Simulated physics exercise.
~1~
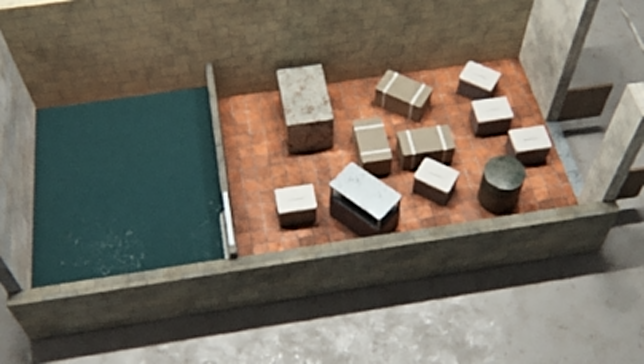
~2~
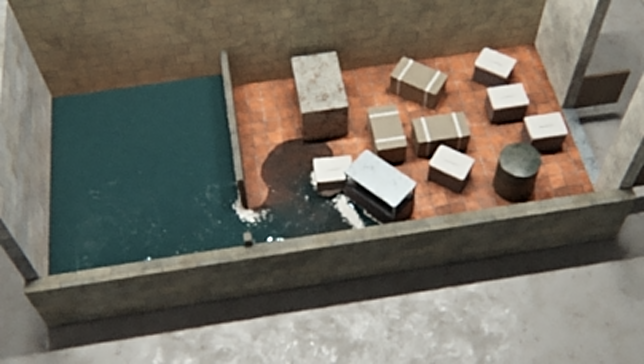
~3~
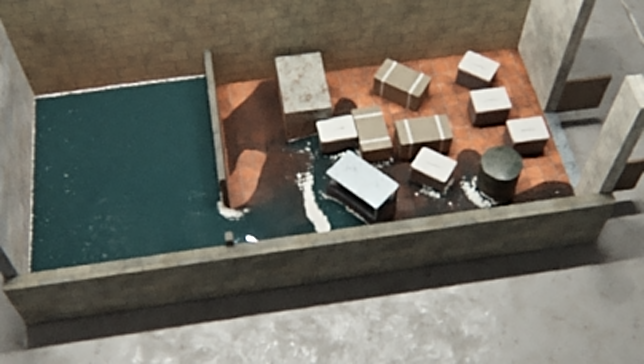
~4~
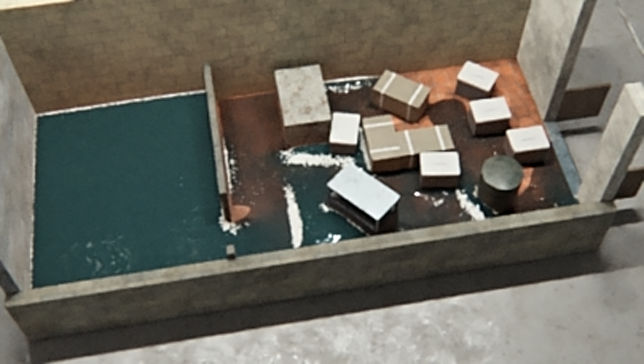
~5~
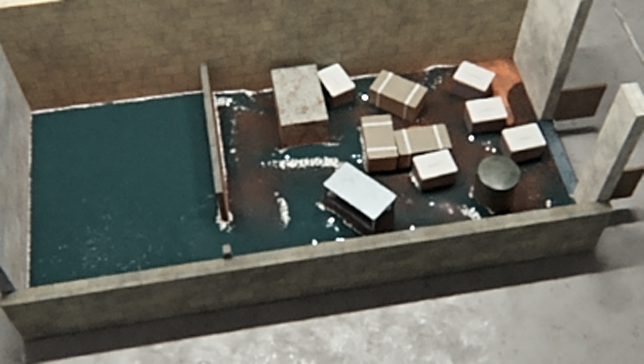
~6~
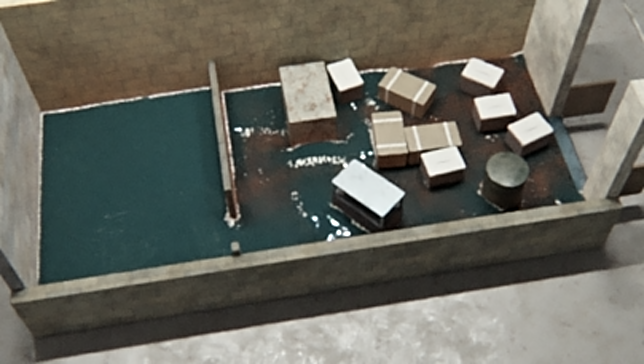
Two adjoining walled rooms of pale stone, open at the top, are seen from above at an angle by a slightly swaying camera. Dark green water fills the left room, while white boxes, strapped tan crates, a tall grey block, a silver-topped box and a dark green drum stand on the right room's orange tiled floor. The water bursts through a gap near the front of the partition and pushes the nearest white box rightward. It spreads with white foam, and that box drifts back beside the tall block. Finally, water covers the floor, with everything still upright and most things barely moved.
